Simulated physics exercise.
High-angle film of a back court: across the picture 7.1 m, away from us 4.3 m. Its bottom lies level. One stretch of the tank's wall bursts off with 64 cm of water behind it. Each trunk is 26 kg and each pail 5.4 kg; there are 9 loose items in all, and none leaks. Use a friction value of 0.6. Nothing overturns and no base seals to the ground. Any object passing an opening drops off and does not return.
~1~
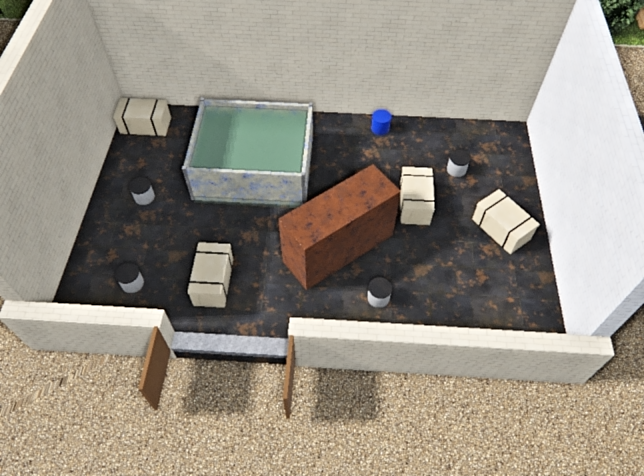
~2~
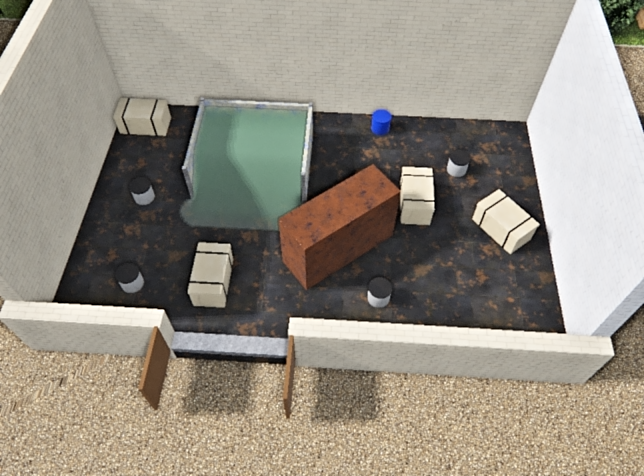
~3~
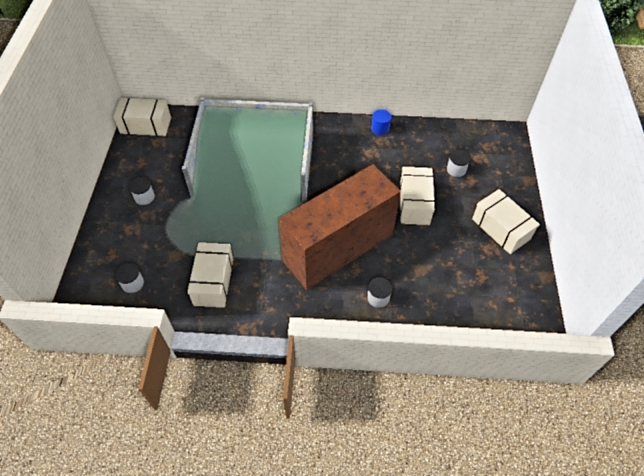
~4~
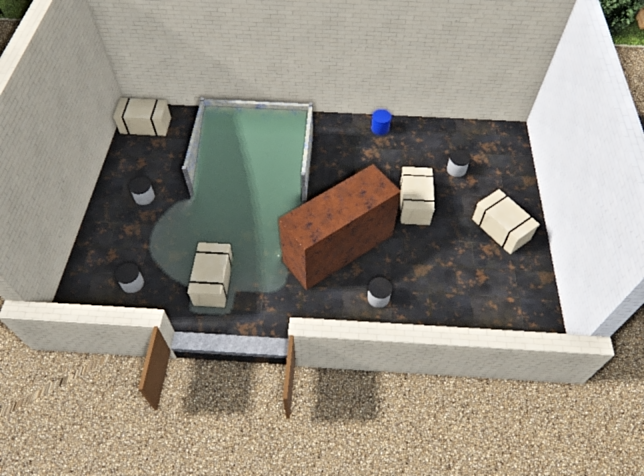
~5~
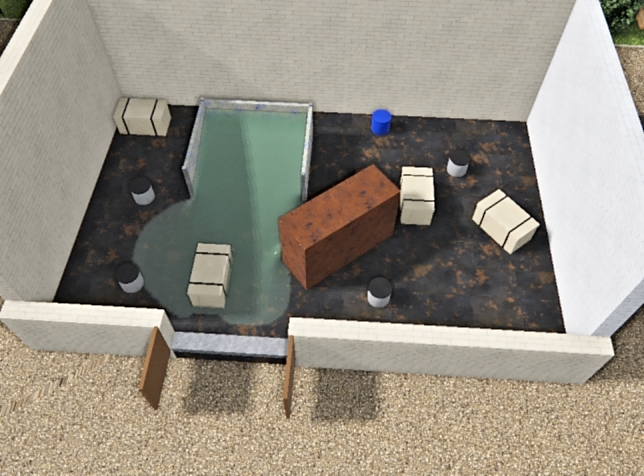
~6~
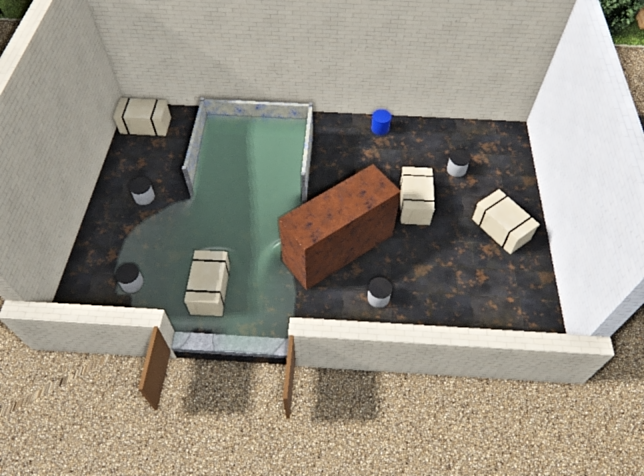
A large green-water tank stands against the back wall of a walled court with a dark, rust-flecked floor, seen from a fixed high angle. A reddish-brown block sits near the middle among four cream trunks, four grey-white pails and a blue pail at the back. The tank's front wall gives way, and water spreads forward and left around the front-left trunk to the doorway, nudging that trunk slightly.
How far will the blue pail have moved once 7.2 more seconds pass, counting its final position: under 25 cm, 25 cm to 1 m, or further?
It will have moved under 25 cm.
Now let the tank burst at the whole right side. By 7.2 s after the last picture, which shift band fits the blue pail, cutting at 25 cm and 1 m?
Note: Blue pail swept well away.
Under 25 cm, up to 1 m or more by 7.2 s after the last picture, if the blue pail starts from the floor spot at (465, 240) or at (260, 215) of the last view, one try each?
From the first place it is barely disturbed; from the second it goes well off.
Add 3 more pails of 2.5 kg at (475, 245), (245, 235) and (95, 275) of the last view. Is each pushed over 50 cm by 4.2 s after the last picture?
First within, then beyond, then beyond.
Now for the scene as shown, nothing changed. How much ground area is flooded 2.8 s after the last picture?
Flooded: Near 21 m2.
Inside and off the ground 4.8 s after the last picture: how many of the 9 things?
I'd say 2 of them.
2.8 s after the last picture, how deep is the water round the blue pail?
Around 3 cm.
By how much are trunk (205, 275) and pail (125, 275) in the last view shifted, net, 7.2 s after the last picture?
In turn: Washed out, 300 cm.
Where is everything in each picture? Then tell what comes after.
The first frame shows the blue pail at (382, 116) rests on the ground; 2.4 m2 under water; 0 of 9 have shifted.
The second frame shows the blue pail at (382, 116), on the bottom; water covers 3.4 m2; 0 of 9 have shifted.
The third frame shows the blue pail at (382, 116) rests on the ground; 4.6 m2 under water; 0 of 9 have shifted.
The fourth frame shows the blue pail at (382, 116) rests on the ground; water covers 5.6 m2; 0 of 9 have shifted.
The fifth frame shows the blue pail at (382, 116), on the bottom; water covers 6.8 m2; 0 of 9 have shifted.
The sixth frame shows the blue pail at (382, 116) rests on the ground; water covers 8.0 m2; 1 of 9 have shifted.
Then, 0.9 s after the last picture the blue pail is near (382, 116), 0.0 m from its start, aground; 1 of 9 are out; 1 afloat.
Then, 2.8 s after the last picture the blue pail is near (382, 116), 0.0 m from its start, aground; 1 of 9 are out; 0 afloat.
Then, 4.8 s after the last picture the blue pail is near (382, 116), 0.0 m from its start, aground; 1 of 9 are out; 2 afloat.
Then, 7.2 s after the last picture the blue pail is near (382, 116), 0.0 m from its start, aground; 1 of 9 are out; 1 afloat.
